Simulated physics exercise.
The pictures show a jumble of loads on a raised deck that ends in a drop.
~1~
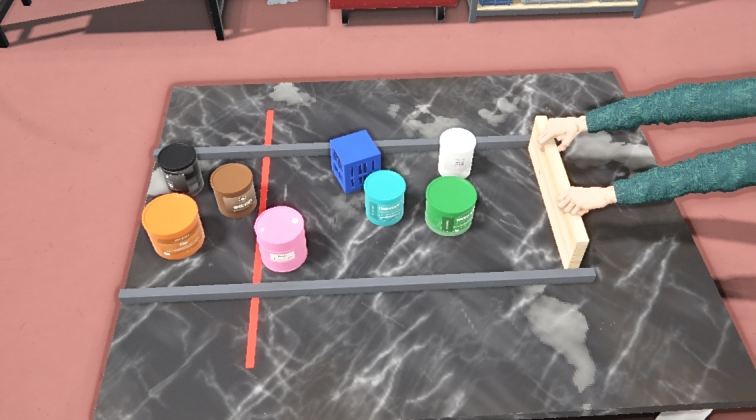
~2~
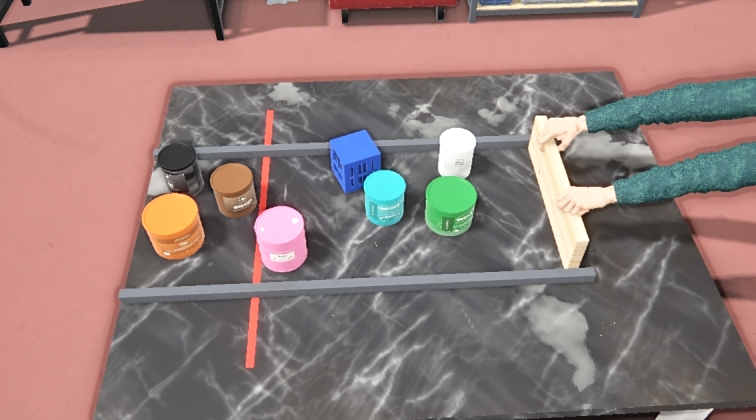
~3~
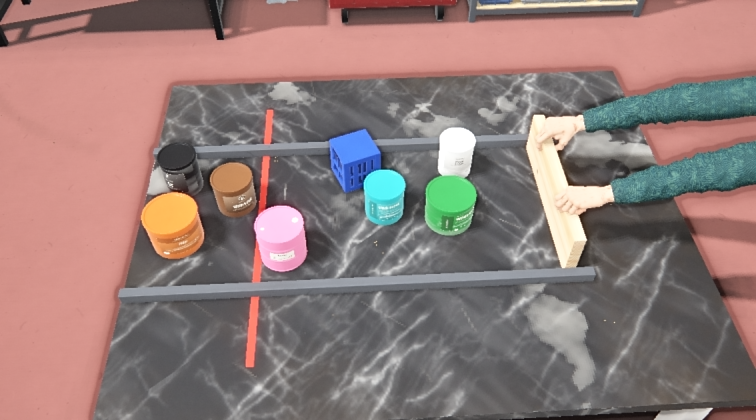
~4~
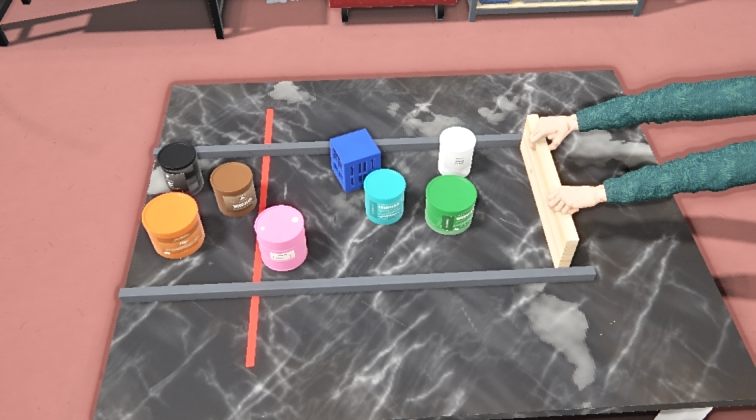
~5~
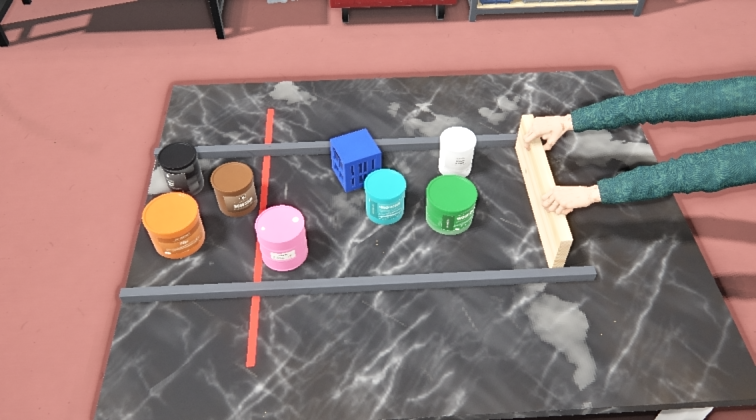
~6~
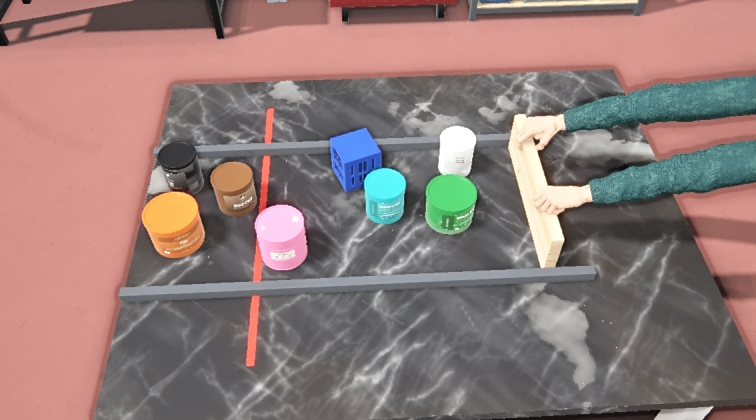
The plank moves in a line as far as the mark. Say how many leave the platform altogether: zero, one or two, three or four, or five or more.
The number that fall off is zero.
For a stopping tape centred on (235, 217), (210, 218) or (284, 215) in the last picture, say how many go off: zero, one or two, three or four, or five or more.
In that order: None at all; one to two; none at all.
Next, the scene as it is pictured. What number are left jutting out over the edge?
0 of them.
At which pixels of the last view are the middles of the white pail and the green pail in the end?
The white pail at (246, 161), the green pail at (235, 216).
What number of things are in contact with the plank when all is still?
3 of them.
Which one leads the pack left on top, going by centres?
It is the black pail.
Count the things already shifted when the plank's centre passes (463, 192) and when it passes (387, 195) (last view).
The counts are 2 and 4.
Early on, none off yet; black pail at rest near (182, 170); orange pail at rest near (175, 225); brown pail at rest near (235, 190).
A while later, none off yet; black pail at rest near (182, 170); orange pail at rest near (175, 225); brown pail travelled a little near (227, 190).
Finally, the number that fall off is zero.
